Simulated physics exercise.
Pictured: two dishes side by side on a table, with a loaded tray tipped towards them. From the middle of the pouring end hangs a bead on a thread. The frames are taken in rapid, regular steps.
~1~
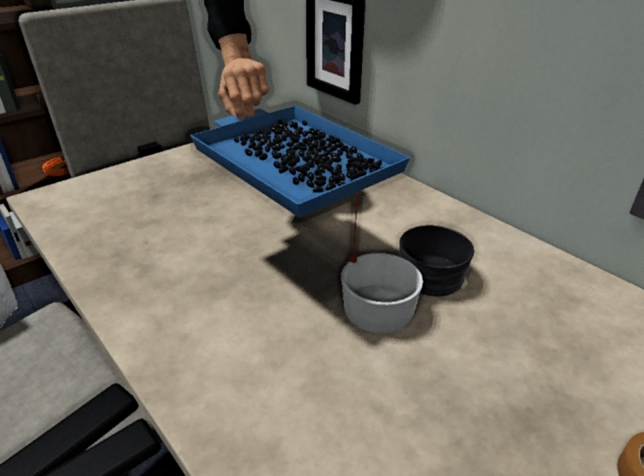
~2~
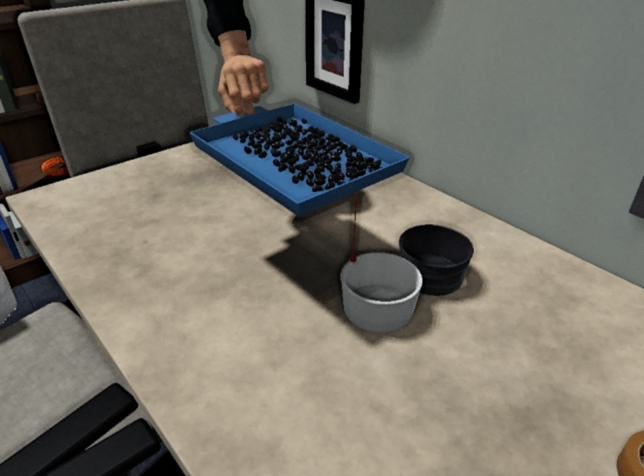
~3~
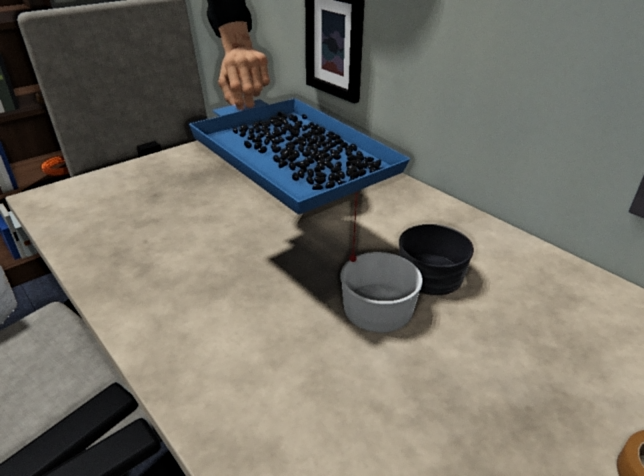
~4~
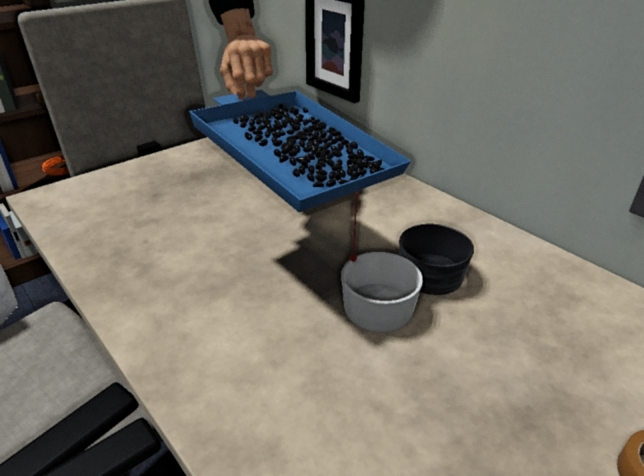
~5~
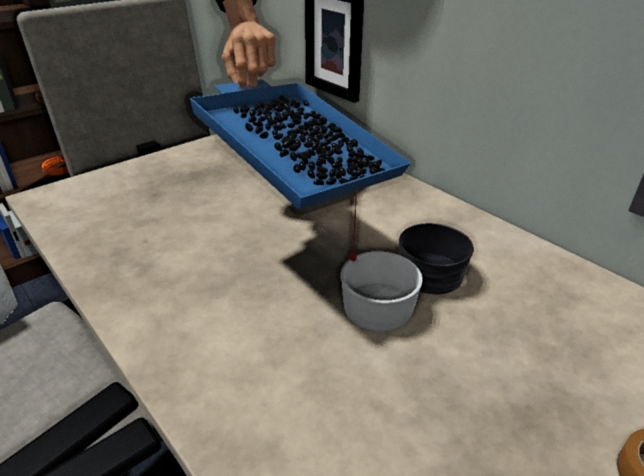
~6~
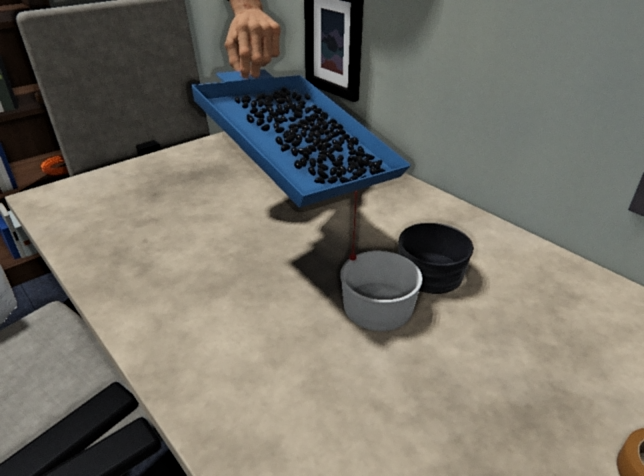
A hand raised the back of a blue tray of black beans above a table, steepening its slope, while the front end stayed over a white dish and a black dish that never moved.
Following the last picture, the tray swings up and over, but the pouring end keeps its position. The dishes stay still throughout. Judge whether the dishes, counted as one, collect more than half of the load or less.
Most likely the lost part will be a minority.
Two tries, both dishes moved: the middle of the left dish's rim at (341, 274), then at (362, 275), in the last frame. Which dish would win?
Right side first, Right side second.
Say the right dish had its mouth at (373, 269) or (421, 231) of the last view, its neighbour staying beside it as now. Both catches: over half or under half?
Taking them in turn, it's short of half and then beyond half.
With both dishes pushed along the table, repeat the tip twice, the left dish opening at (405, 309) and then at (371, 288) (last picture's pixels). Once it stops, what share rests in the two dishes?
It works out to 10 percent and then 70 percent.
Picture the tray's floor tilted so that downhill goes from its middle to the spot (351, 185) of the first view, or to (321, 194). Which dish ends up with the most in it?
The first place favours the left of the two, the second the left of the two.
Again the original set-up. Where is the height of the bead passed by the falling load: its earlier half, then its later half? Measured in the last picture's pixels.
First around (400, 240), afterwards around (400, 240).
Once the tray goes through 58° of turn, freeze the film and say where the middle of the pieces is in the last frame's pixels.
Its middle sits at about pixel (357, 130).
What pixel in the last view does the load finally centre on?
Once it all stops, the middle lies near (399, 282).
Just after the last frame, tray tipped steeply; every one on the tray.
A moment on, tray tipped right over; almost all on the tray; just a few in the left dish; just a few in the right dish; about a tenth in the air.
Further on, tray tipped past a quarter turn; roughly a third in the left dish; roughly a third in the right dish; roughly a third outside both; just a few in the air.
When it is over, tray tipped past a quarter turn; roughly a third in the left dish; roughly a third in the right dish; roughly a third outside both; just a few in the air.
